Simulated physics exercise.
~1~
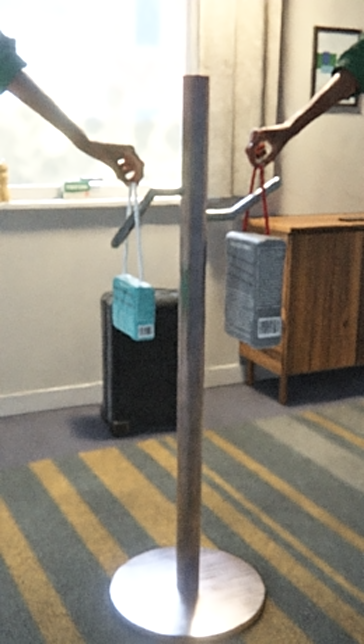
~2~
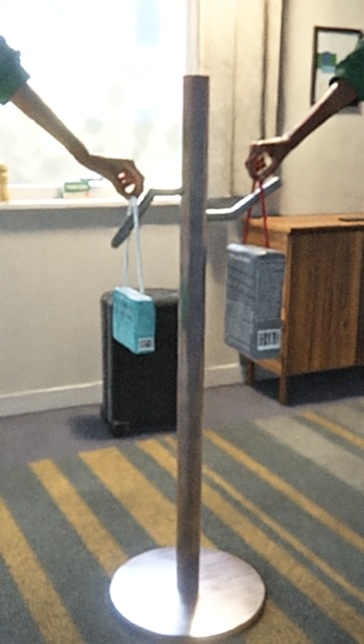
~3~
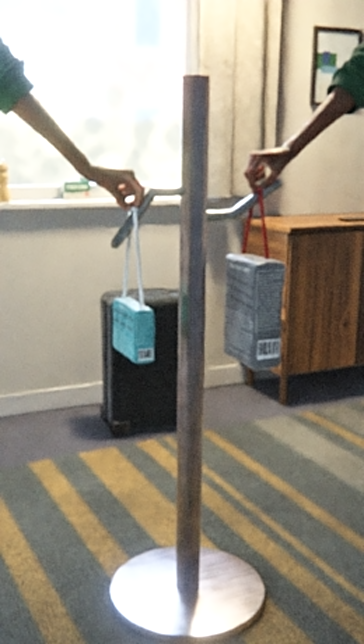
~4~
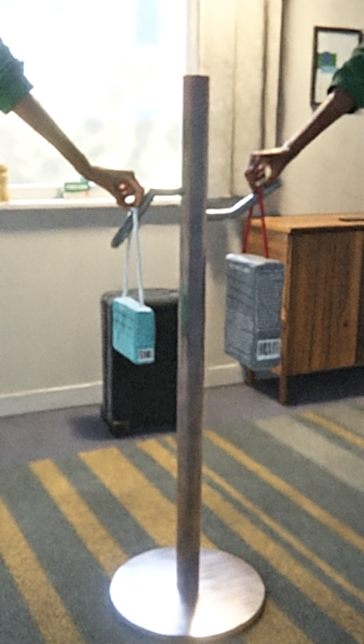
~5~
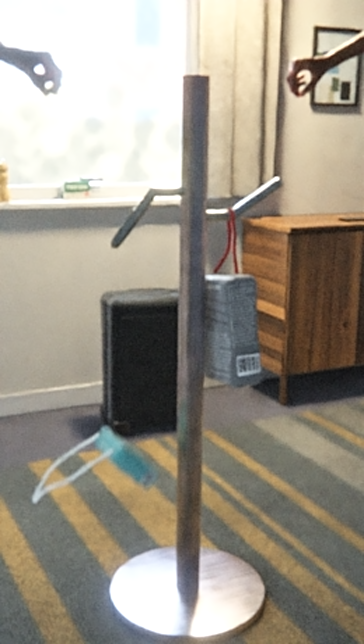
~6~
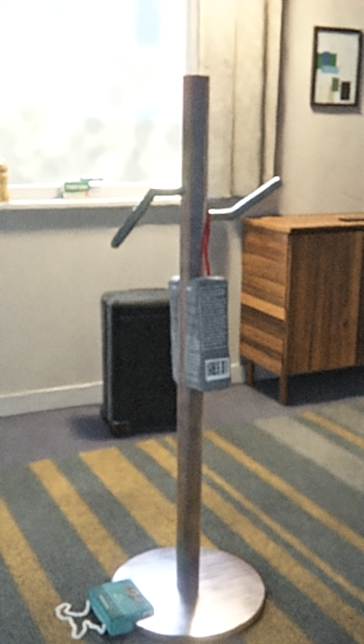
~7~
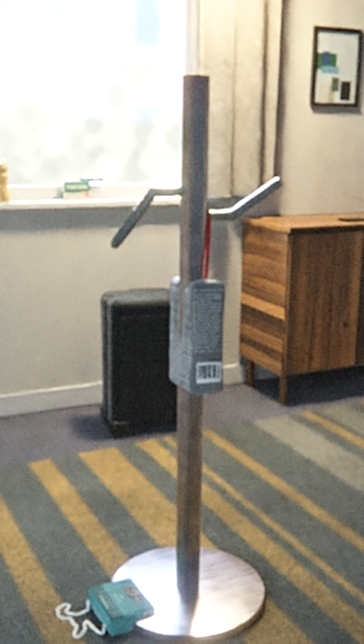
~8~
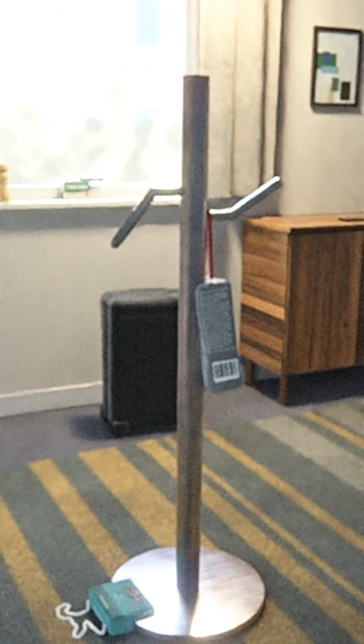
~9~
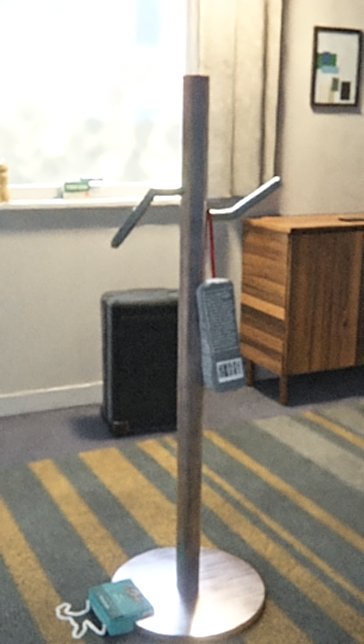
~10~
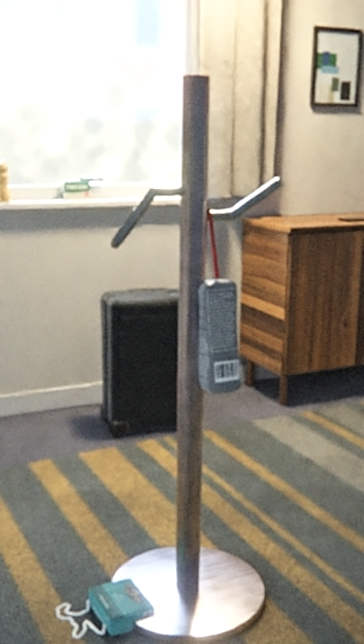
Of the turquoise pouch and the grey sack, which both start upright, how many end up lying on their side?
One of them, the turquoise pouch, ends up lying on its side at the foot of the post.
